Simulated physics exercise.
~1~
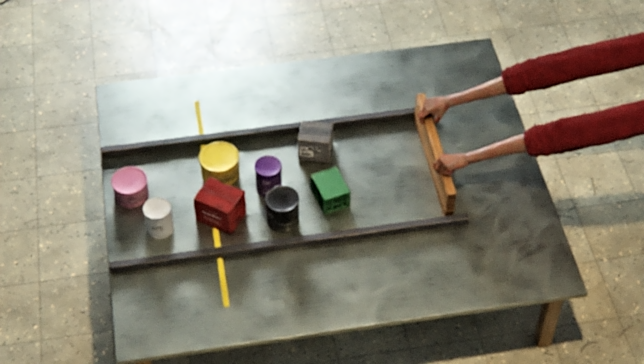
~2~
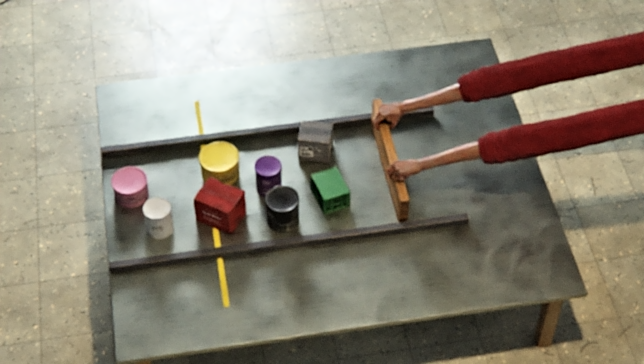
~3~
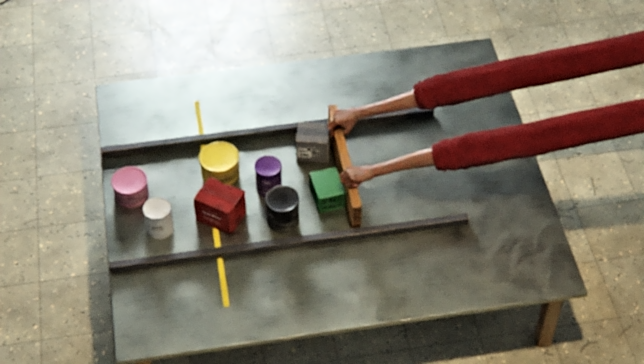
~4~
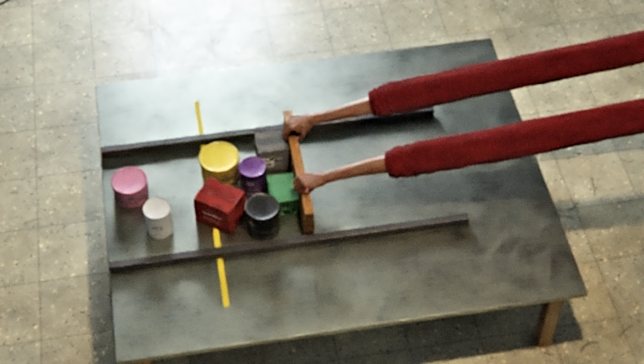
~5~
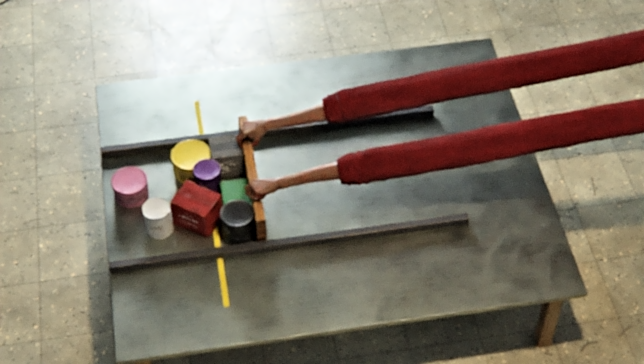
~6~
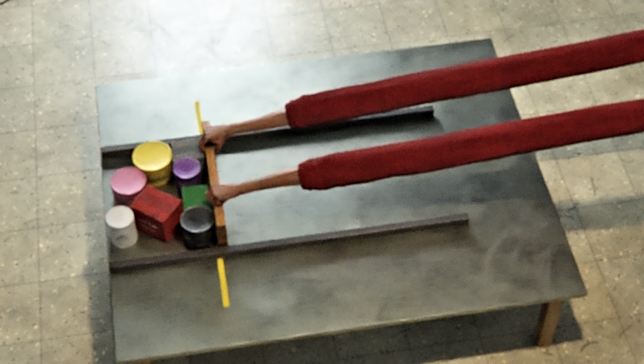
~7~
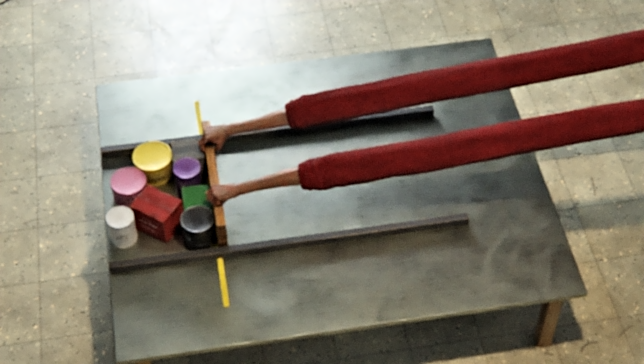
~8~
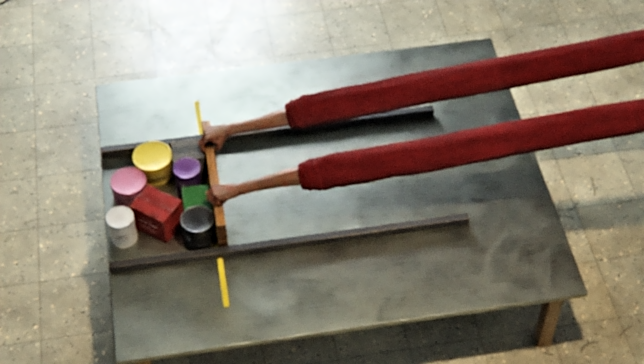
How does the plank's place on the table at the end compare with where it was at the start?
At the start the plank is toward the right, well clear of the boxes and pails. By the end it is much farther left, at the yellow tape and up against the bunched boxes and pails.
